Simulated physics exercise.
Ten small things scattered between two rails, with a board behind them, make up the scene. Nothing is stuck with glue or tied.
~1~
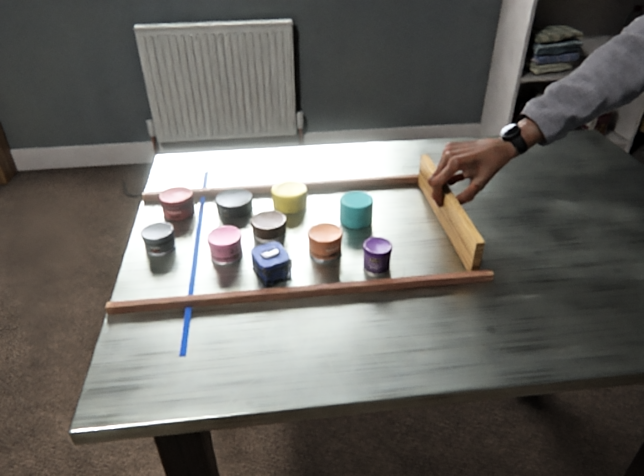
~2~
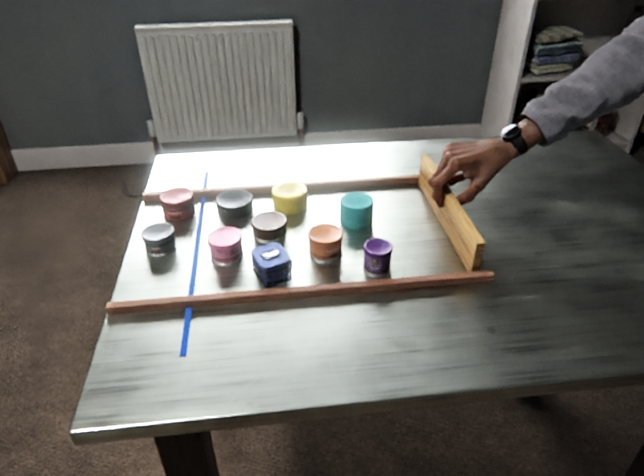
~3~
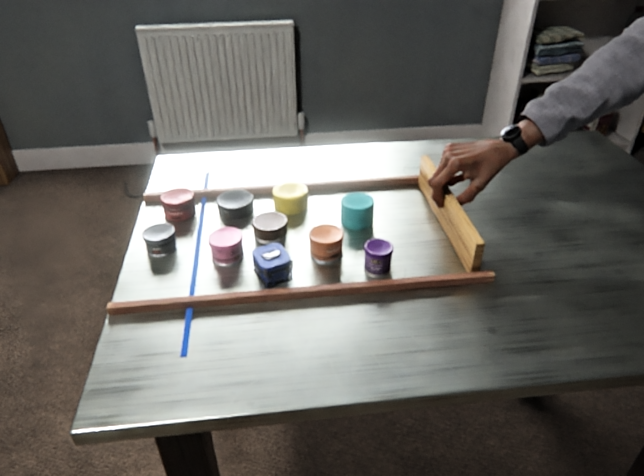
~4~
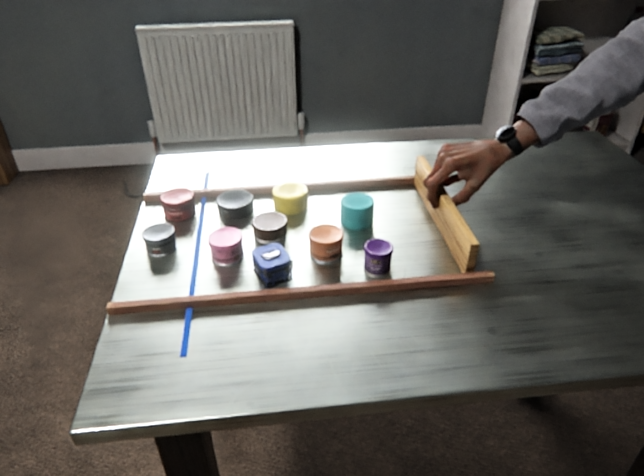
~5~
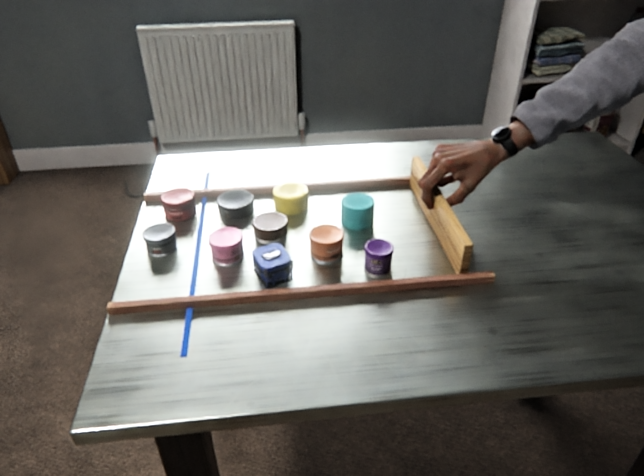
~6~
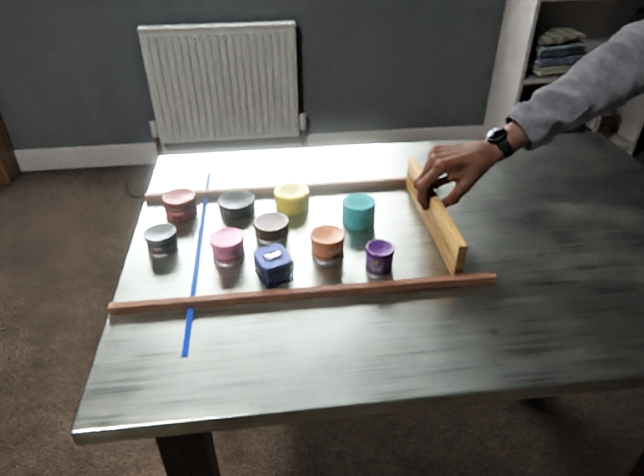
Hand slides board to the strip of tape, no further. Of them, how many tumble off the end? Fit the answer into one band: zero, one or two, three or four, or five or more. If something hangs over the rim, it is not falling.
I would say one or two.
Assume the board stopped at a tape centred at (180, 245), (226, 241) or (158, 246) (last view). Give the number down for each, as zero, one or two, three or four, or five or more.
In order: 3 or 4, none at all, more than four.
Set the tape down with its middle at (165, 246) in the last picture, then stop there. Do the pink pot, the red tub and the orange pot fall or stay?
The pink pot? It does not stay. The red tub? It does not stay. The orange pot? It is safe.
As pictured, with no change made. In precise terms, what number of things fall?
That makes a total of 2.
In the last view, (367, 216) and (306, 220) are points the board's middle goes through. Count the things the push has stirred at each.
Counts: 2 / 6.
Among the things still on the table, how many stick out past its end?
It totals 1.
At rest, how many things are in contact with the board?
It touches 4.
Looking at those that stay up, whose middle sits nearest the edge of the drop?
Result: Black tub.
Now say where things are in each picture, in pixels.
In the first frame, grey pot (159, 239); red tub (178, 204); pink pot (225, 245); board (446, 208); tape (197, 242).
In the second frame, red tub (178, 204); orange pot (325, 243).
In the third frame, pink pot (227, 247); brown pot (270, 227).
In the fourth frame, grey pot (160, 240); turquoise lid (357, 211).
In the fifth frame, red tub (179, 204); yellow lid (291, 198).
In the sixth frame, grey pot (162, 240); red tub (180, 205); pink pot (228, 247); board (432, 211); tape (200, 243).
A little later, none off yet; grey pot at rest near (162, 240); red tub at rest near (180, 205); pink pot at rest near (228, 247).
Next, none off yet; grey pot moving near (158, 241); red tub shifted about its own width near (152, 207); pink pot shifted about its own width near (188, 252).
When it is over, the number that fall off is one or two; down, red tub and grey pot.
